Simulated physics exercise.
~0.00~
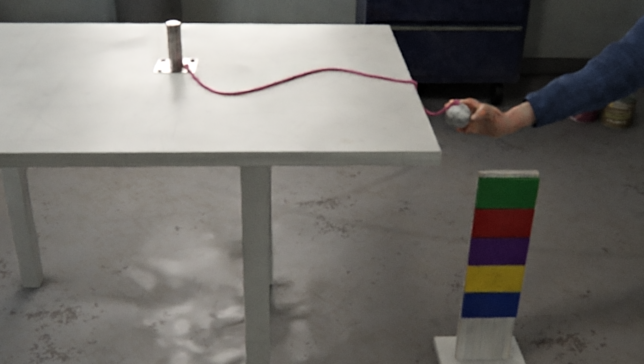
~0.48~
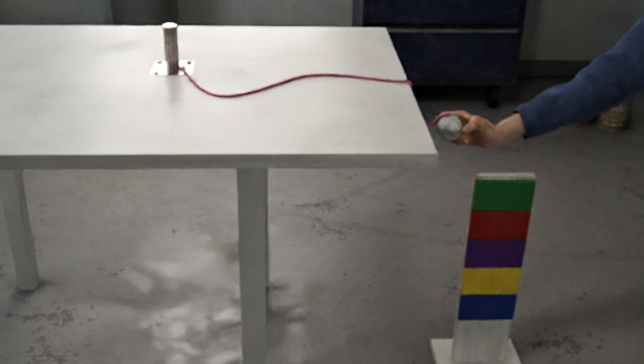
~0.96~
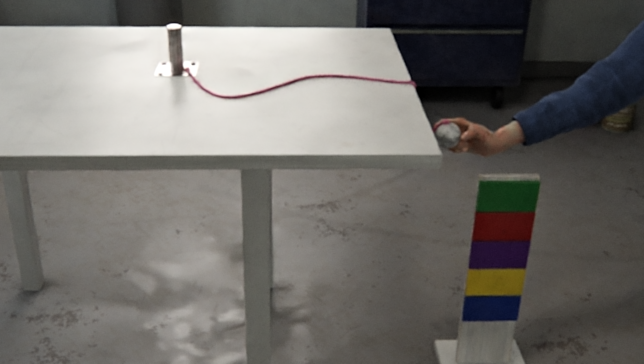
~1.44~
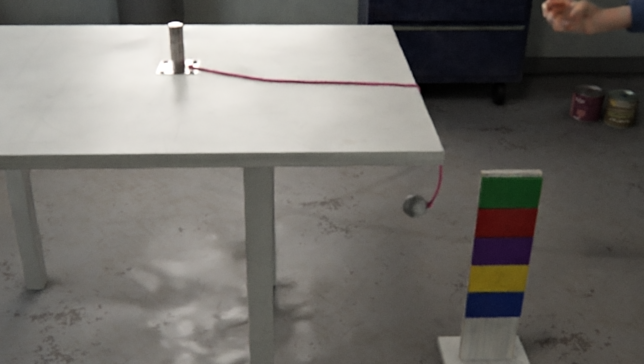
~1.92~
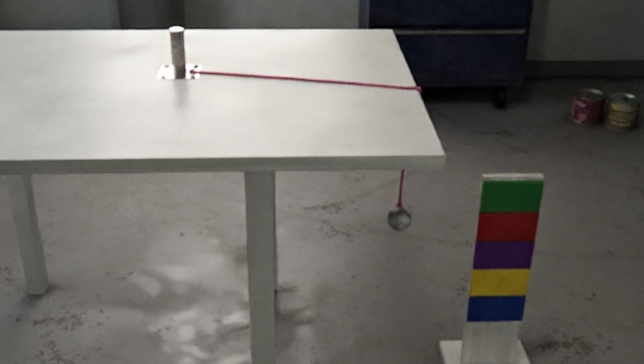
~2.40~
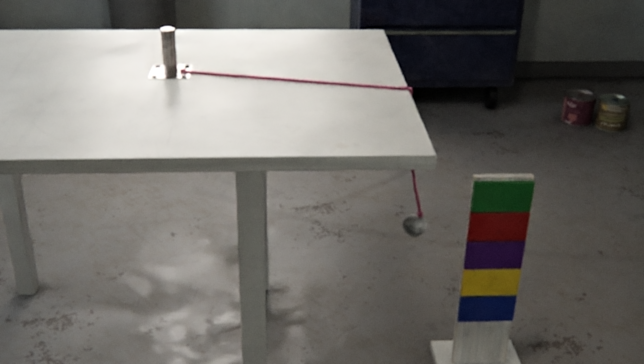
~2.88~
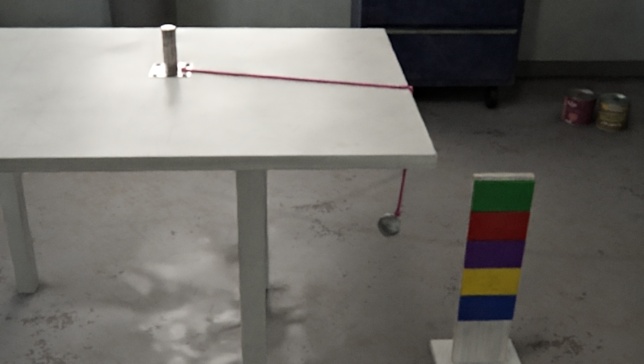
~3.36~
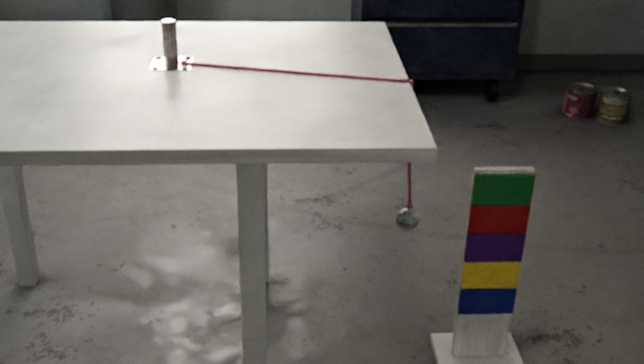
A small pale ball on a red cord is held by a hand just beyond the right edge of a white table, with the cord running back to a short upright post. The hand shifts slightly left and down, beside a stand banded green, red, purple, yellow and blue. Then the fingers let go and the arm draws back to the right. The ball drops below the tabletop, swings left, and the cord pulls straight across the table. It sways gently right, left and right again, ending hanging under the edge, level with the red band.
